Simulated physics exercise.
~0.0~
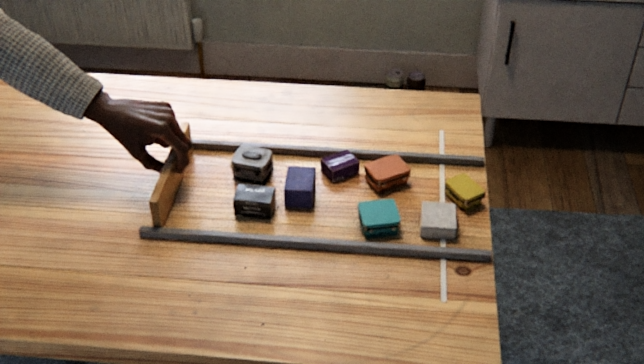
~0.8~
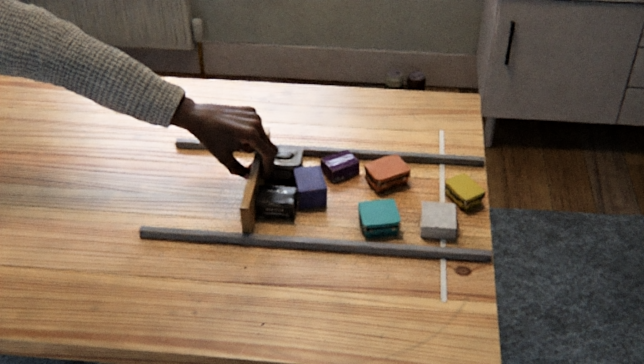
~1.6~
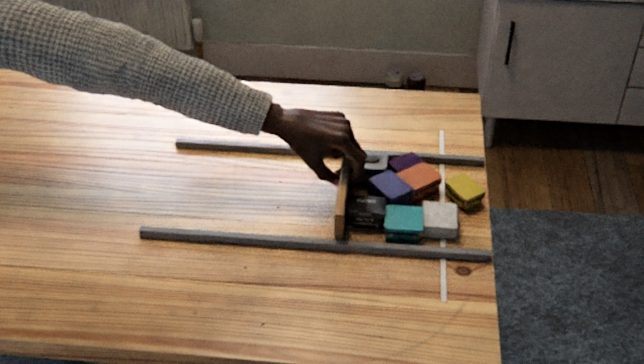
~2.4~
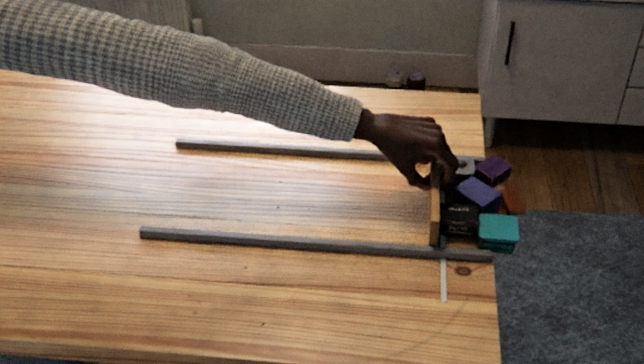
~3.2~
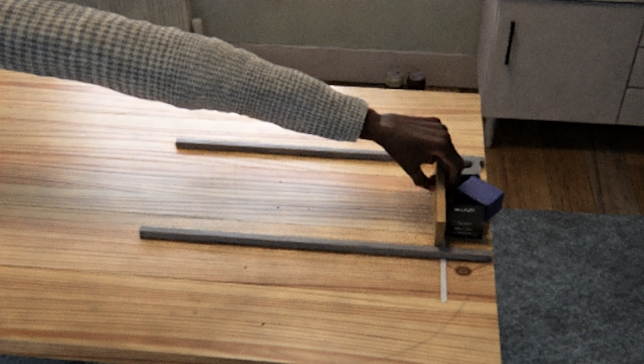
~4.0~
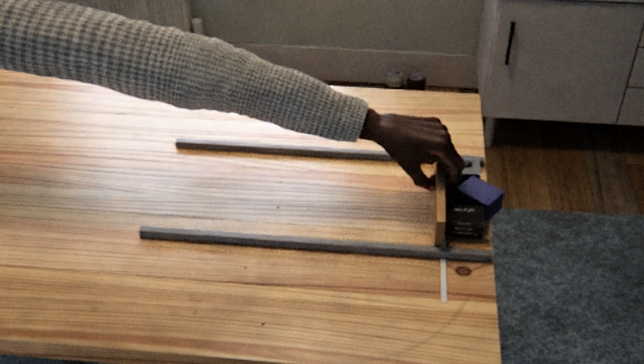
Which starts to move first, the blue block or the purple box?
The blue block starts to move first. The purple box is still in its place when the blue block is nudged, and it only moves as the board comes farther along.
